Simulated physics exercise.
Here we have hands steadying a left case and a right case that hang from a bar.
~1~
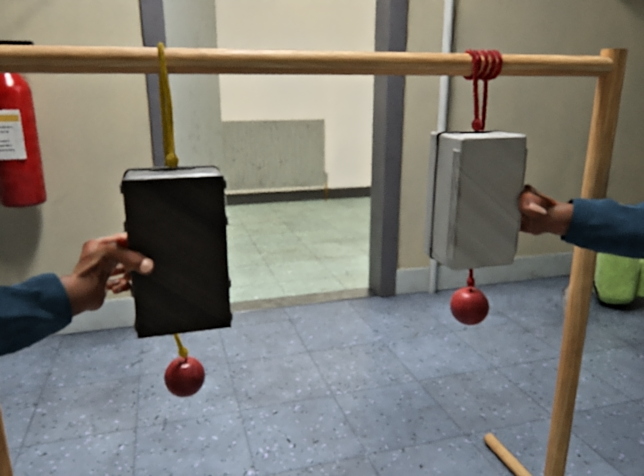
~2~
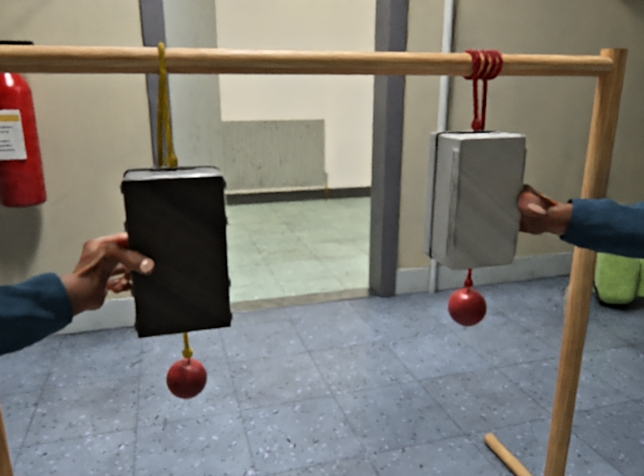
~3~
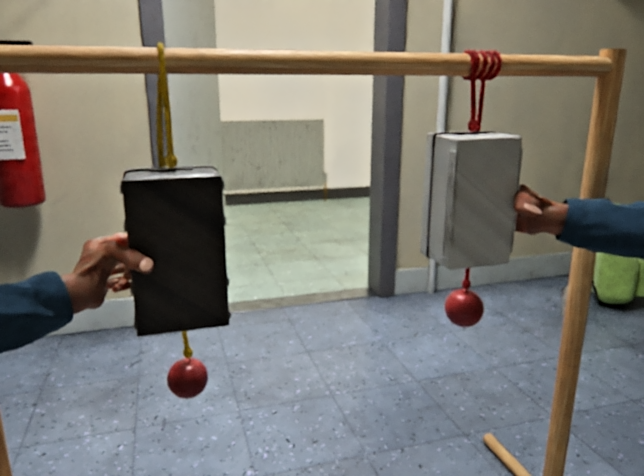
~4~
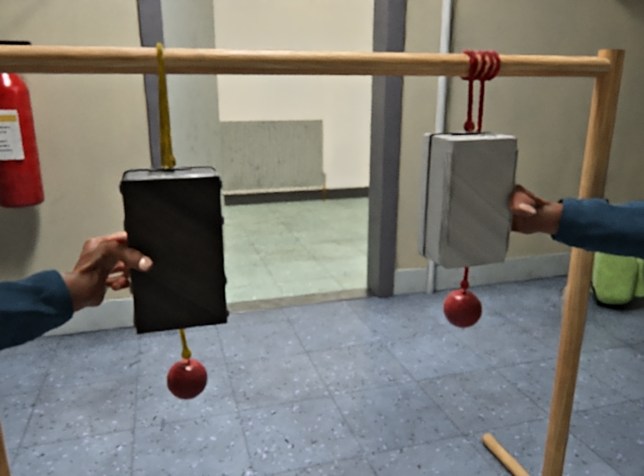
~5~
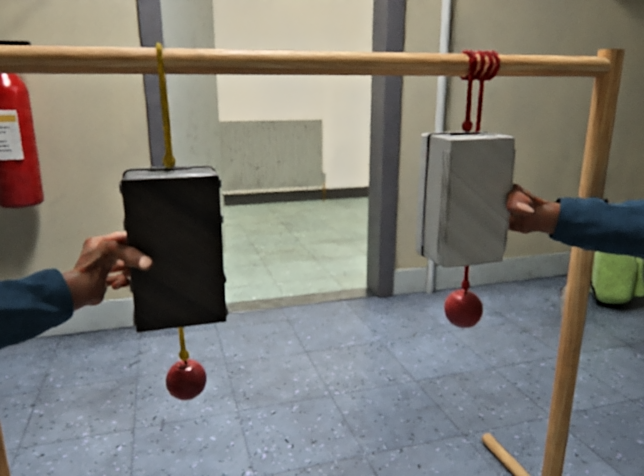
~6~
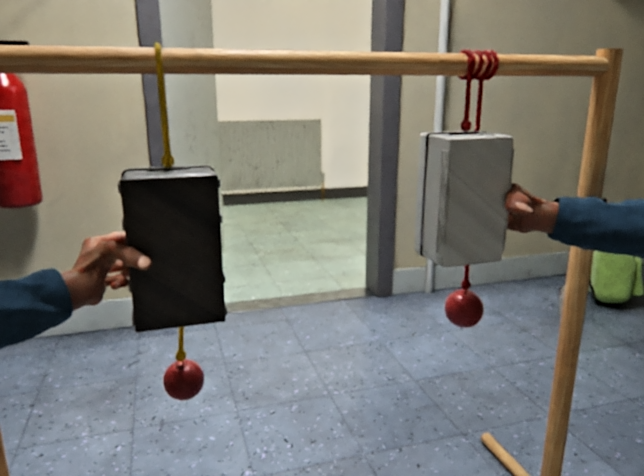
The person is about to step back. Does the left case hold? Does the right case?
The left case runs down to the floor; the right case is held.
Then, 0.32 s on from there, left case dropping near (183, 345); right case off the floor near (463, 186).
Then, 0.62 s on from there, left case on the floor; right case off the floor near (462, 187).
Then, 0.90 s on from there, left case on the floor; right case off the floor near (463, 185).
In the end, left case on the floor; right case off the floor near (463, 186). The left case drops and the right case keeps its height.
